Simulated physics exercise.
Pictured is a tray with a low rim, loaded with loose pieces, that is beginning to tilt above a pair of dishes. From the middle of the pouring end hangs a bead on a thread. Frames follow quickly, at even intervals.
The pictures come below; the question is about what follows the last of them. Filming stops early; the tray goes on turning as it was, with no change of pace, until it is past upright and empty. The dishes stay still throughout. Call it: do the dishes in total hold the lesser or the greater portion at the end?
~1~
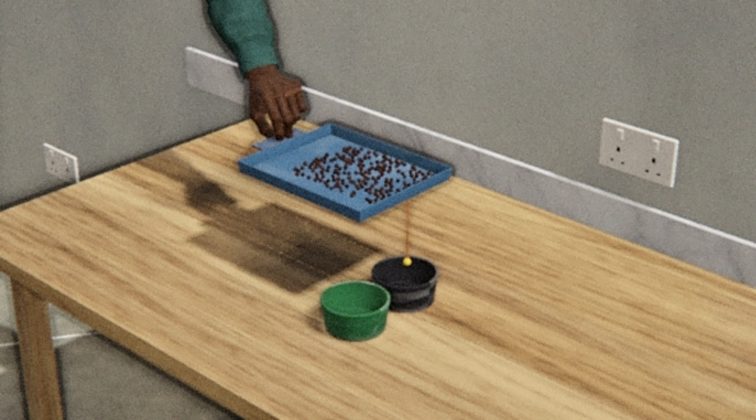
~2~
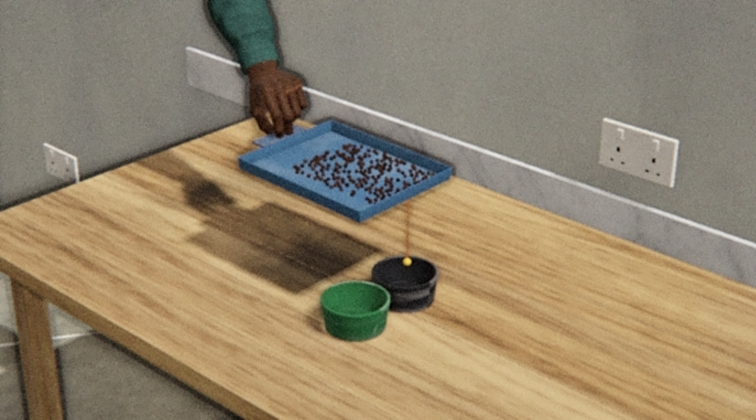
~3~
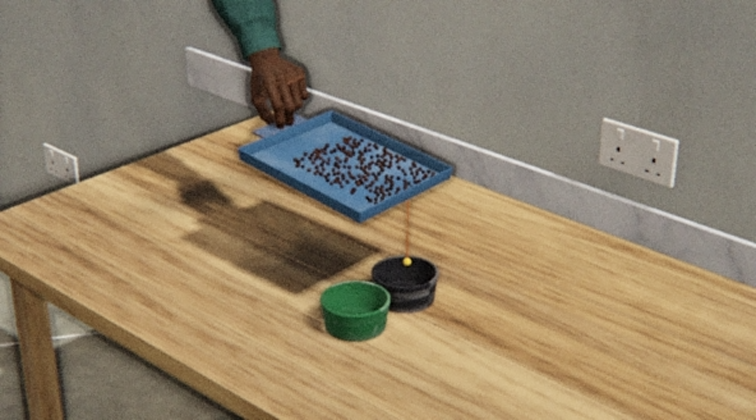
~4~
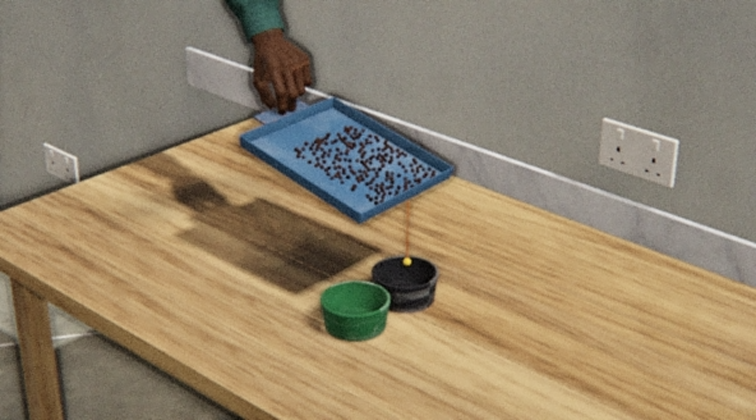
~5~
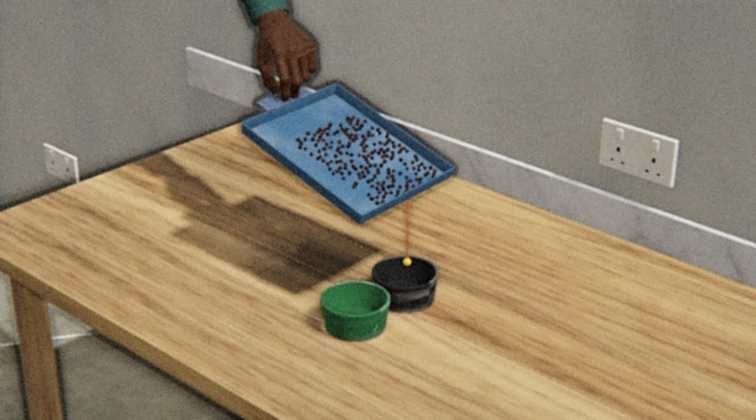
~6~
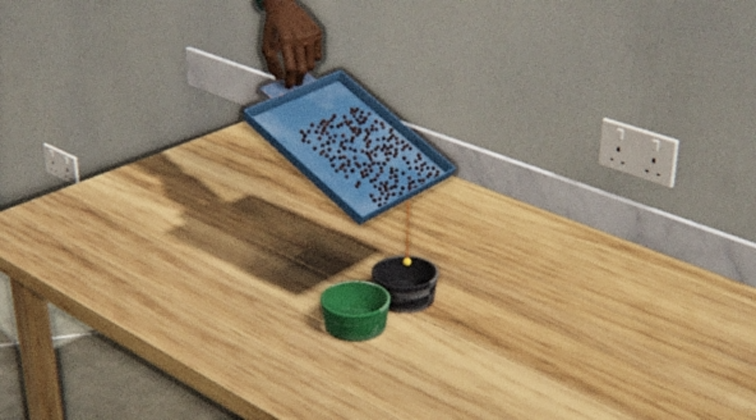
In total they hold the lesser portion.
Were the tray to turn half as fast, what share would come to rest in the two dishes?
Near 20 %.
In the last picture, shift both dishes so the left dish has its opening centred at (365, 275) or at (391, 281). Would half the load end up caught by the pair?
Result - try one, below the halfway mark; try two, below the halfway mark.
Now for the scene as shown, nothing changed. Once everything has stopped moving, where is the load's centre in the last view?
Once nothing moves, the middle sits near (437, 319).
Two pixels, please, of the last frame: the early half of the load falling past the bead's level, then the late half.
I'd put it at roughly (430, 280), and after that at roughly (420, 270).
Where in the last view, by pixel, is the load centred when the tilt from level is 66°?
The middle of the pieces sits at roughly (407, 190).
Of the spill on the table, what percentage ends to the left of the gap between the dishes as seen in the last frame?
About 10 percent.
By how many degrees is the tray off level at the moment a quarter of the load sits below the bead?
About 115°.
Soon after the last picture, tray tipped steeply; nearly all on the tray; a stray few in the air.
A little later, tray tipped past a quarter turn; nearly all on the tray; a stray few in the left dish; a stray few in the right dish; a small part outside both; a stray few in the air.
Later still, tray tipped past a quarter turn; a small part in the left dish; a small part in the right dish; most outside both; a stray few in the air.
At rest, tray tipped past a quarter turn; a small part in the left dish; a small part in the right dish; most outside both.
